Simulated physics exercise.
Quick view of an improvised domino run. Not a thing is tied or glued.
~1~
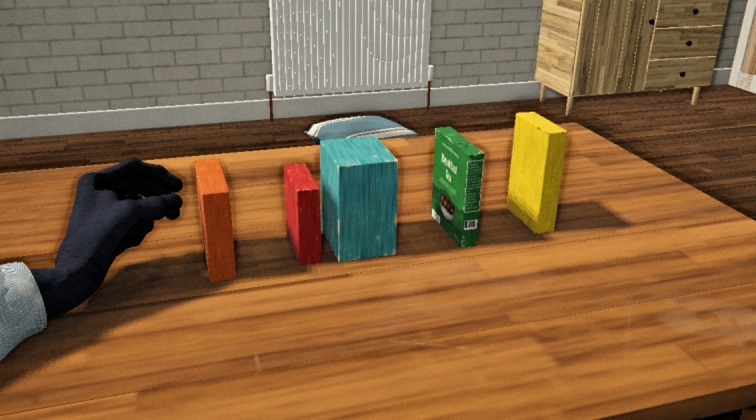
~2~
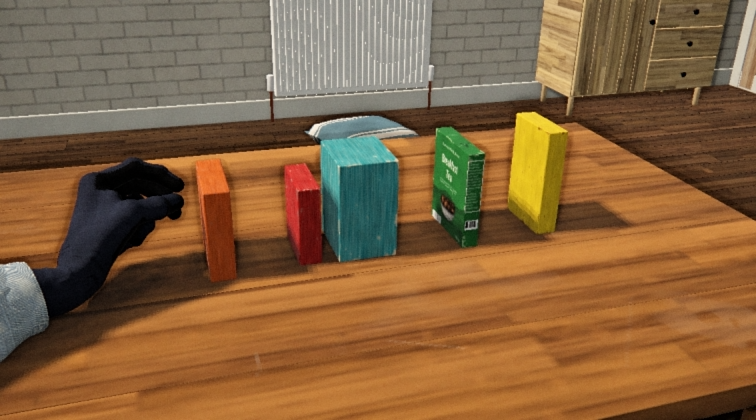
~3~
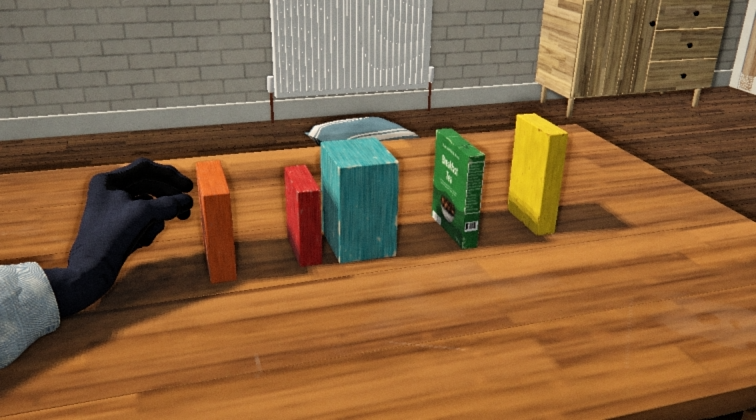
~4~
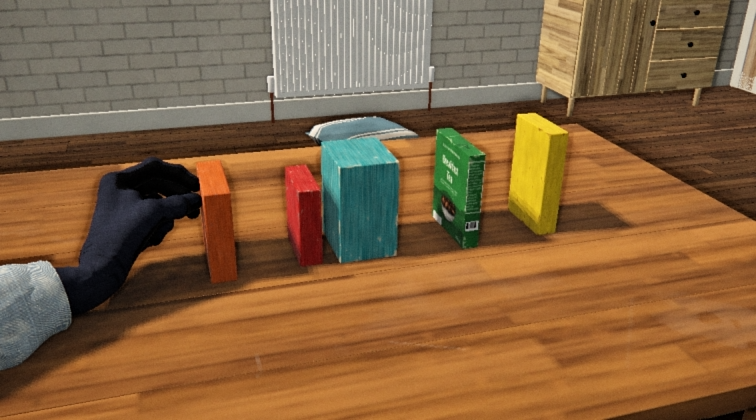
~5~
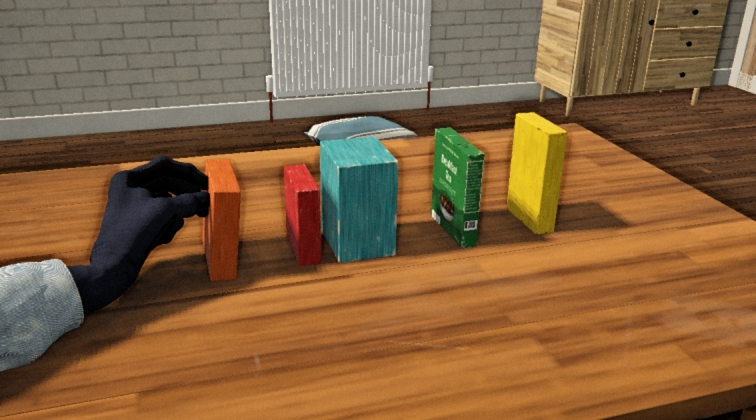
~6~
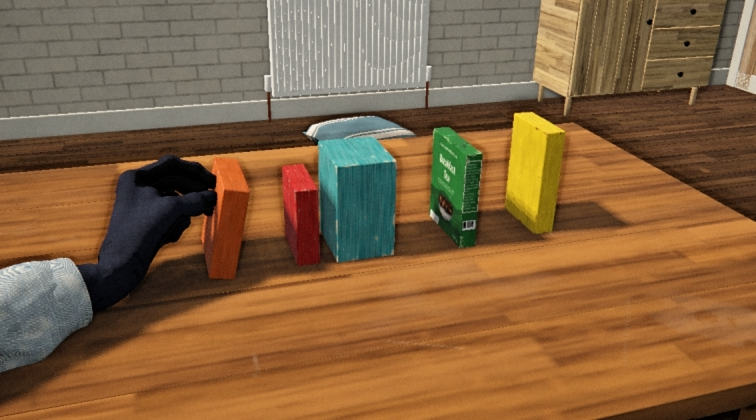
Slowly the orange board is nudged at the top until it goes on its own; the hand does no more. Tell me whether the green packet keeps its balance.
It keeps it.
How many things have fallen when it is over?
1.
Then, 0.30 s on from there, orange board 57° over; red block turned 7° from how it was put.
Then, 0.60 s on from there, orange board 90° over.
In the end, all 3 unmoved. At the end, from the last picture's camera, green packet near (454, 186).
